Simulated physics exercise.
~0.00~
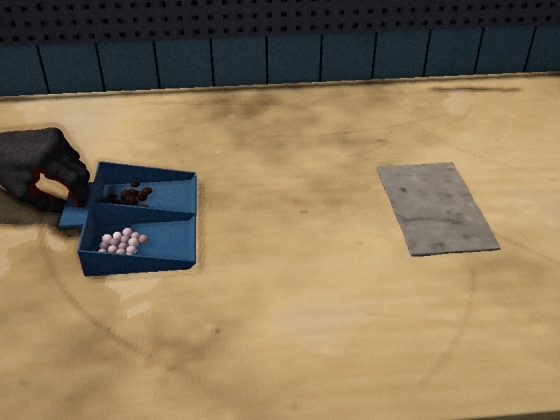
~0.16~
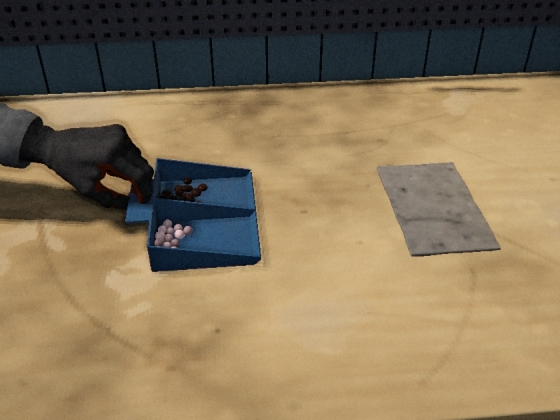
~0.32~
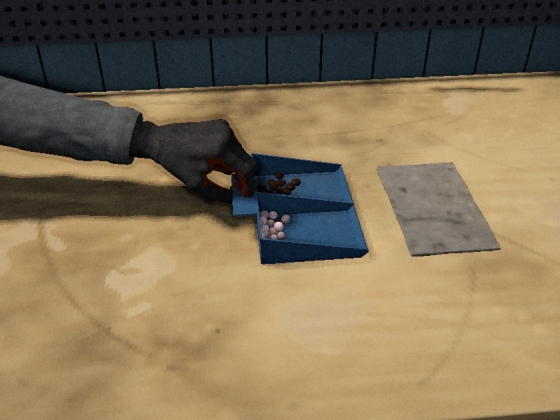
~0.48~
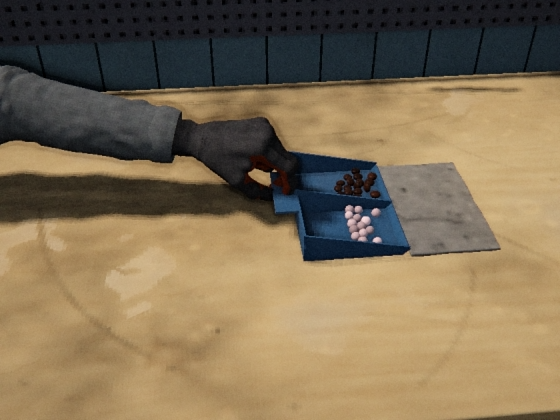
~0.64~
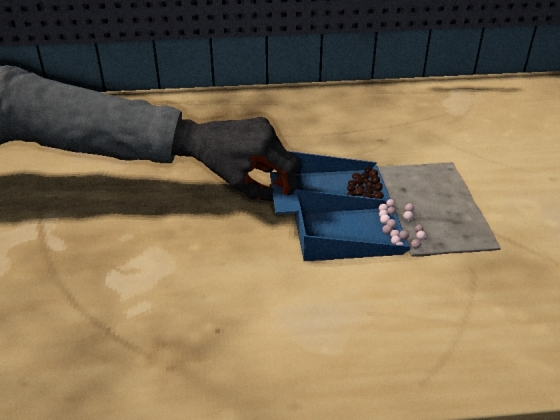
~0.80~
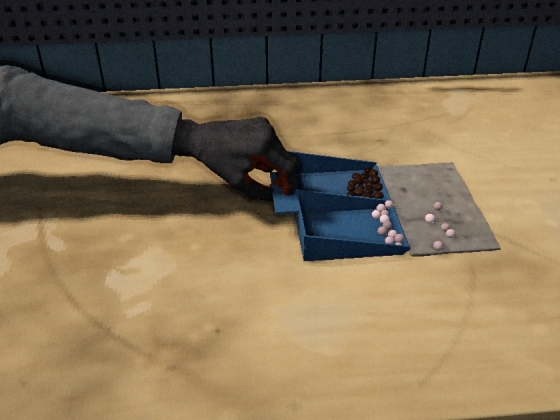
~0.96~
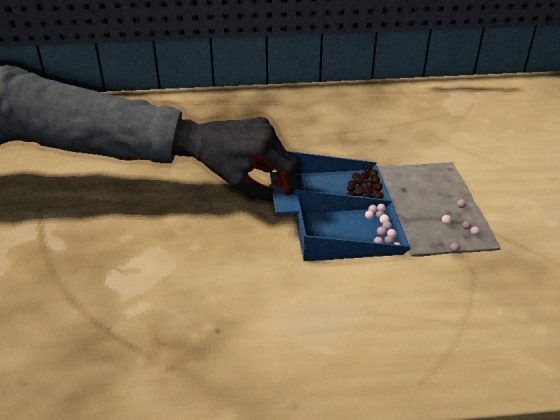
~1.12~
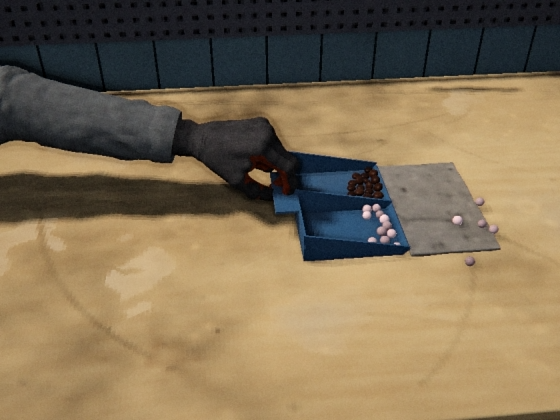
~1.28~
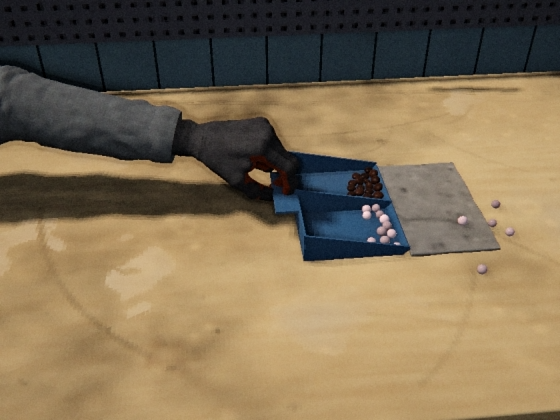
In this clip, a dark-gloved hand pushes a divided blue tray of pale pink balls and dark brown pieces rightward until it stops against a gray slab. Both loads slide forward; several pink balls roll over the slab onto the counter, while the brown pieces stay inside.
